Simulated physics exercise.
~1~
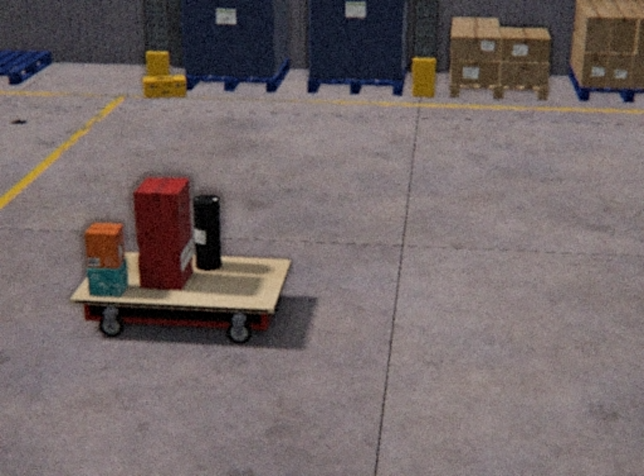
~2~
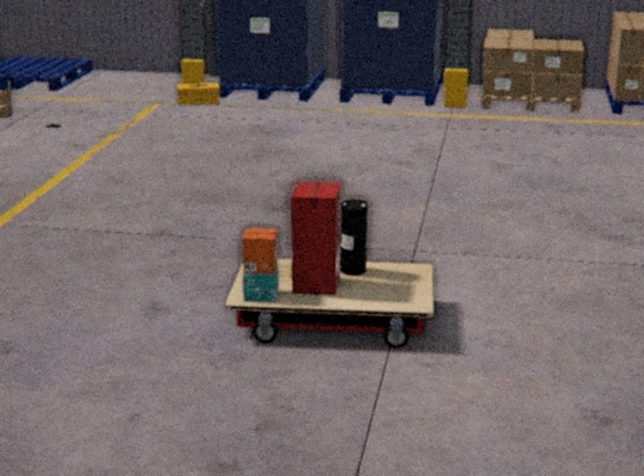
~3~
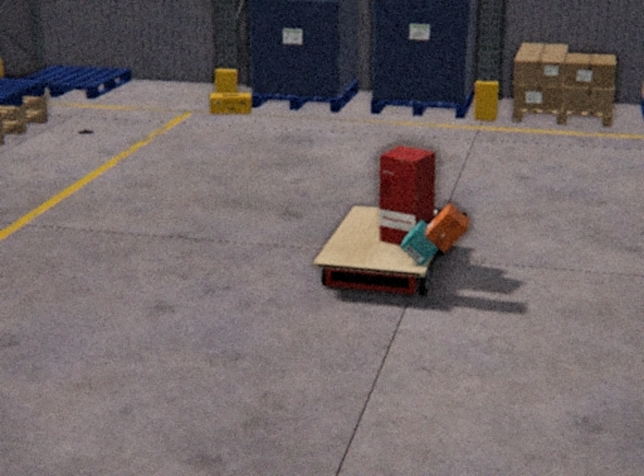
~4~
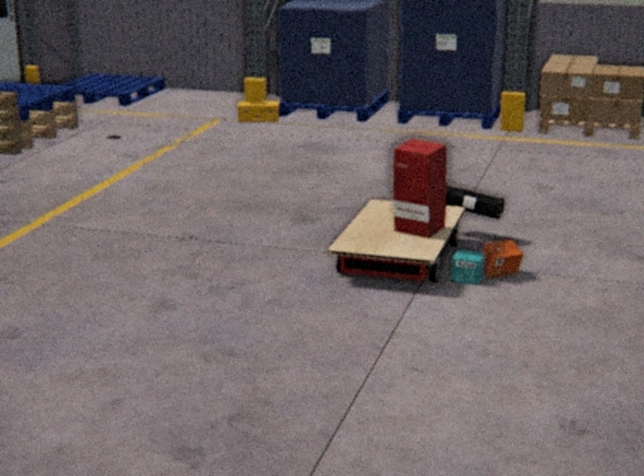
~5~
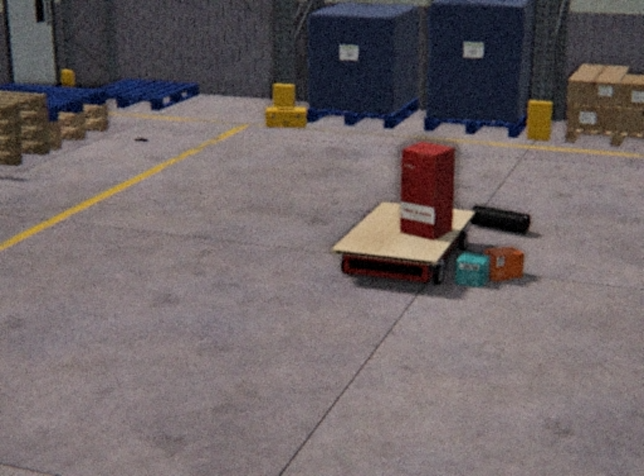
The clip shows a flat cart rolling right across a warehouse floor, then turning sharply away as its load slides. The turquoise box, orange parcel and black canister fall off the side and end on the floor, while the tall red box stays upright on the stopped cart.
